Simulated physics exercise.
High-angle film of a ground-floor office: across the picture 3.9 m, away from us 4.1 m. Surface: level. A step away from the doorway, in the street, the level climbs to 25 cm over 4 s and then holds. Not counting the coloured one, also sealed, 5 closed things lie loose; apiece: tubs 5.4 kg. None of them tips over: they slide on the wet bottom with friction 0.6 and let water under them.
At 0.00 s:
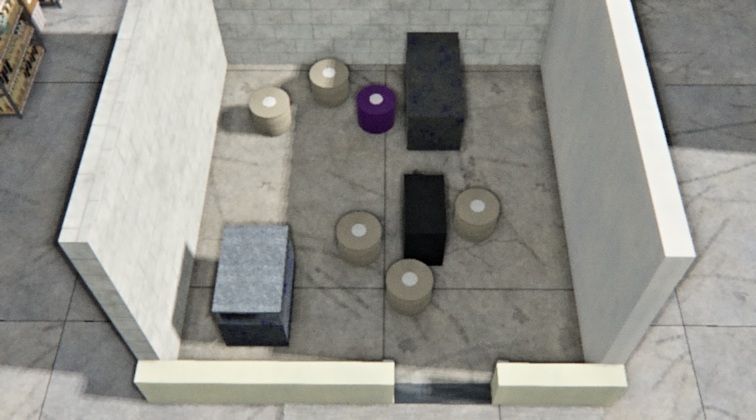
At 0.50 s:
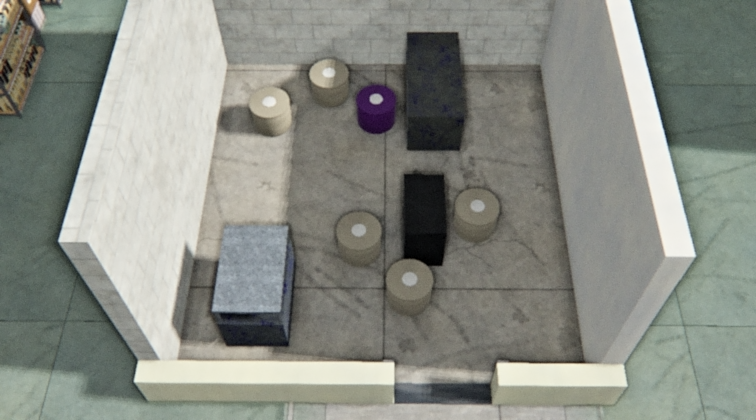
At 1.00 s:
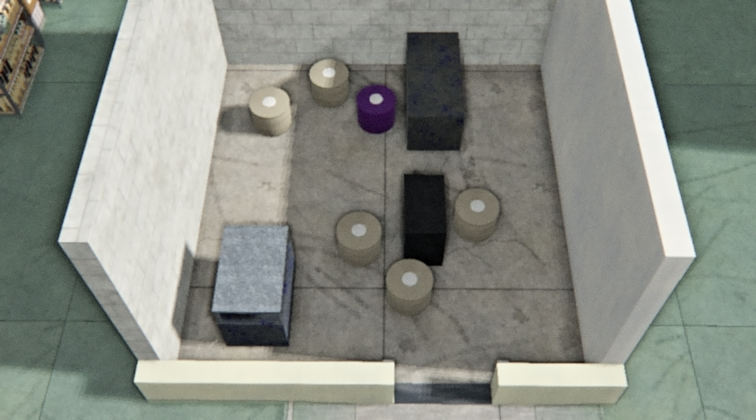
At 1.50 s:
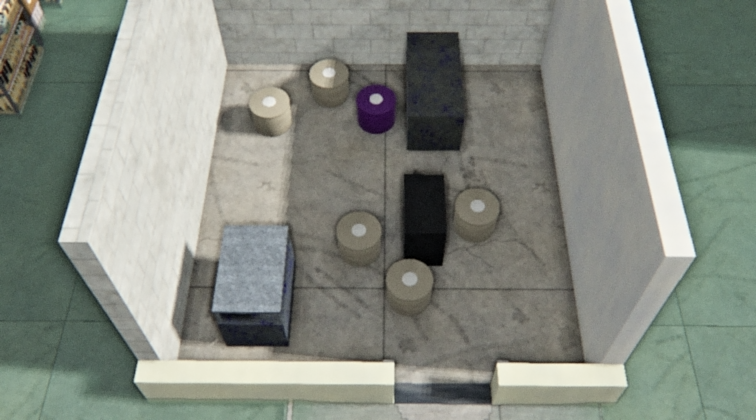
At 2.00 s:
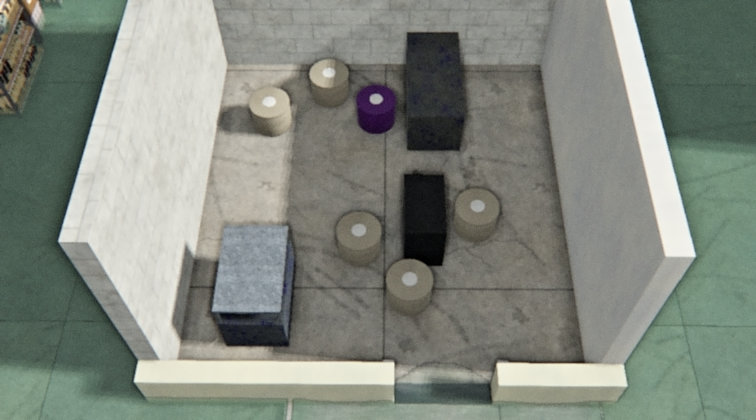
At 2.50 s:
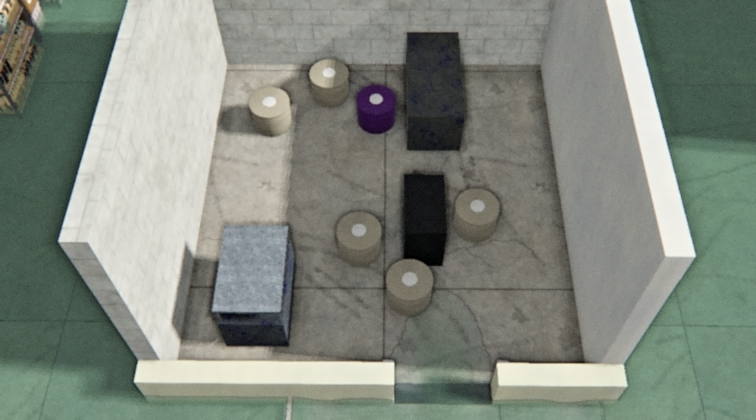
Greenish water spread over the street around a walled room, then crept in through the doorway onto the floor, while the purple tub, the pale tubs and the dark blocks inside stayed put.
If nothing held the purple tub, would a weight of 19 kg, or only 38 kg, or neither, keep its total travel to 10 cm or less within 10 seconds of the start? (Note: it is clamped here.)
I predict even the lighter option keeps it in place.
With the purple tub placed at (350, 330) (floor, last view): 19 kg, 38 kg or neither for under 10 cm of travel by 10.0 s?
Looking at the loads, both keep it.
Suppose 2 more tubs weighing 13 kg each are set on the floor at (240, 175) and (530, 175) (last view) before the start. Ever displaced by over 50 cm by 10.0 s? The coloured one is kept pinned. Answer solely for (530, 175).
Its shift comes out greater than that.
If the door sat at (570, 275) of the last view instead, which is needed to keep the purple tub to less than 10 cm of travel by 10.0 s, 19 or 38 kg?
Then the lighter mass works.
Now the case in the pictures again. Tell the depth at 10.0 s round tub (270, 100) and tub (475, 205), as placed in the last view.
About 11 and 14 cm.
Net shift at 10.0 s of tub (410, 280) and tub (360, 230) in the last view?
They sit 250 cm and 250 cm away, in the order given.
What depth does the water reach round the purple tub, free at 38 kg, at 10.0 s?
Around 8 cm.
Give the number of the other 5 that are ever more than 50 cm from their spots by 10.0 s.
I get 5.
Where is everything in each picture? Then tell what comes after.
In the first frame, the purple tub at (376, 99), on the bottom; 0.0 m2 under water; 0 of 6 have shifted.
In the second frame, the purple tub at (376, 99) rests on the ground; 0.0 m2 under water; 0 of 6 have shifted.
In the third frame, the purple tub at (376, 99), on the bottom; 0.0 m2 under water; 0 of 6 have shifted.
In the fourth frame, the purple tub at (376, 99) rests on the ground; water covers 0.0 m2; 0 of 6 have shifted.
In the fifth frame, the purple tub at (376, 99) rests on the ground; water covers 0.1 m2; 0 of 6 have shifted.
In the sixth frame, the purple tub at (376, 99) rests on the ground; water covers 0.6 m2; 0 of 6 have shifted.
After 3.5 s the purple tub would be 0 cm from its start with 19 kg and 0 cm from its start with 38 kg; 0 cm of water round it then.
After 4.5 s the purple tub would be 0 cm from its start with 19 kg and 0 cm from its start with 38 kg; 0 cm of water round it then.
After 7.0 s the purple tub would be 0 cm from its start with 19 kg and 0 cm from its start with 38 kg; 2 cm of water round it then.
After 10.0 s the purple tub would be 0 cm from its start with 19 kg and 0 cm from its start with 38 kg; 8 cm of water round it then.
